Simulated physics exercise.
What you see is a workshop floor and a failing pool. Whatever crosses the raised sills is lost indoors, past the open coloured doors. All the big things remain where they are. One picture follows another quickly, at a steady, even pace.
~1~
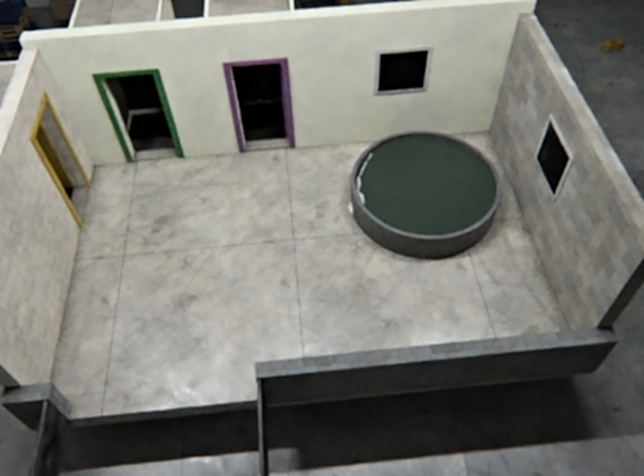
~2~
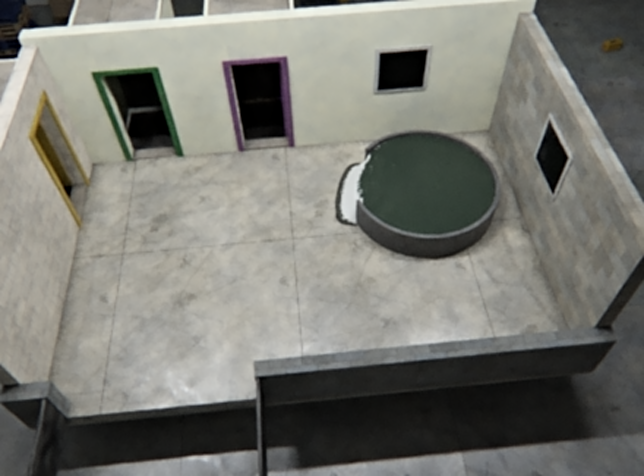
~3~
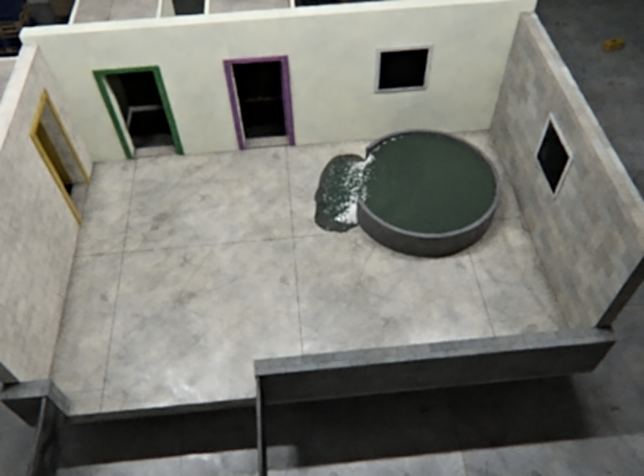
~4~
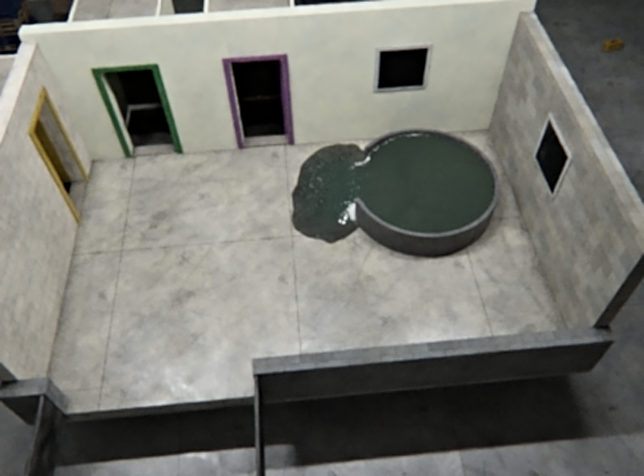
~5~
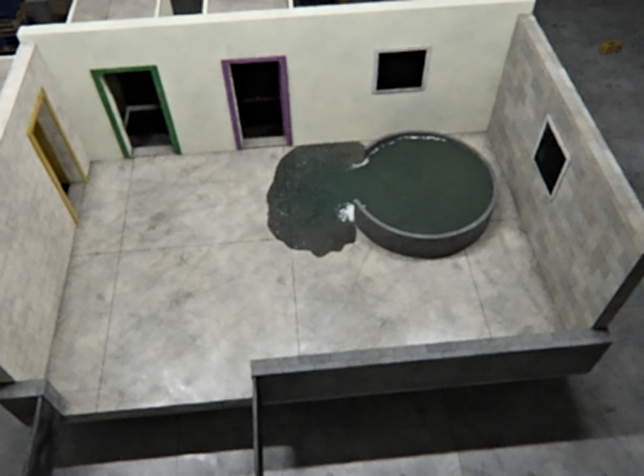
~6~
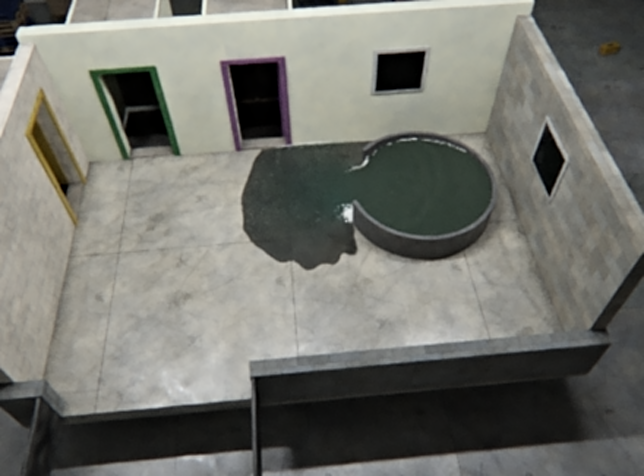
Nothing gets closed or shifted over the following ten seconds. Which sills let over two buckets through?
One by one: Purple door: Over two pails; yellow door: Over two pails; green door: Over two pails.
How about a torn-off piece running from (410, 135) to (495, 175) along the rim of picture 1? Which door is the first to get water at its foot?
First to be reached: The purple door.
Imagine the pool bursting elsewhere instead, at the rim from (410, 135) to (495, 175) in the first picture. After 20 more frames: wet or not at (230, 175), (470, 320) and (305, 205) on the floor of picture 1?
Respectively: Drenched, drenched and drenched.
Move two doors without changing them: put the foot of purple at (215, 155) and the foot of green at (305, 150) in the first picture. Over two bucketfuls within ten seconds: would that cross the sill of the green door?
Result: Green door rises above.
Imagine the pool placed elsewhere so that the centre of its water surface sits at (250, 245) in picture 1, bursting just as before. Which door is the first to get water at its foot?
It is the door marked yellow.
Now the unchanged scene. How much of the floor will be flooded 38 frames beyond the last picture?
Roughly 60 percent, I'd say.
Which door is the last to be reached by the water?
I'd say the yellow door.
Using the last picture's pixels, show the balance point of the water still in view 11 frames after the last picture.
My pick is pixel (351, 199).
A moment on, water covers 25 % of the floor; the purple door under two buckets in, the yellow door not reached, the green door not reached.
Next, water covers 40 % of the floor; the purple door over two buckets in, the yellow door not reached, the green door wet at the sill, nothing in.
Then, water covers 55 % of the floor; the purple door over two buckets in, the yellow door over two buckets in, the green door under two buckets in.
Later, water covers 60 % of the floor; the purple door far over two buckets in, the yellow door far over two buckets in, the green door over two buckets in.
In the end, water covers 75 % of the floor; the purple door far over two buckets in, the yellow door far over two buckets in, the green door far over two buckets in.
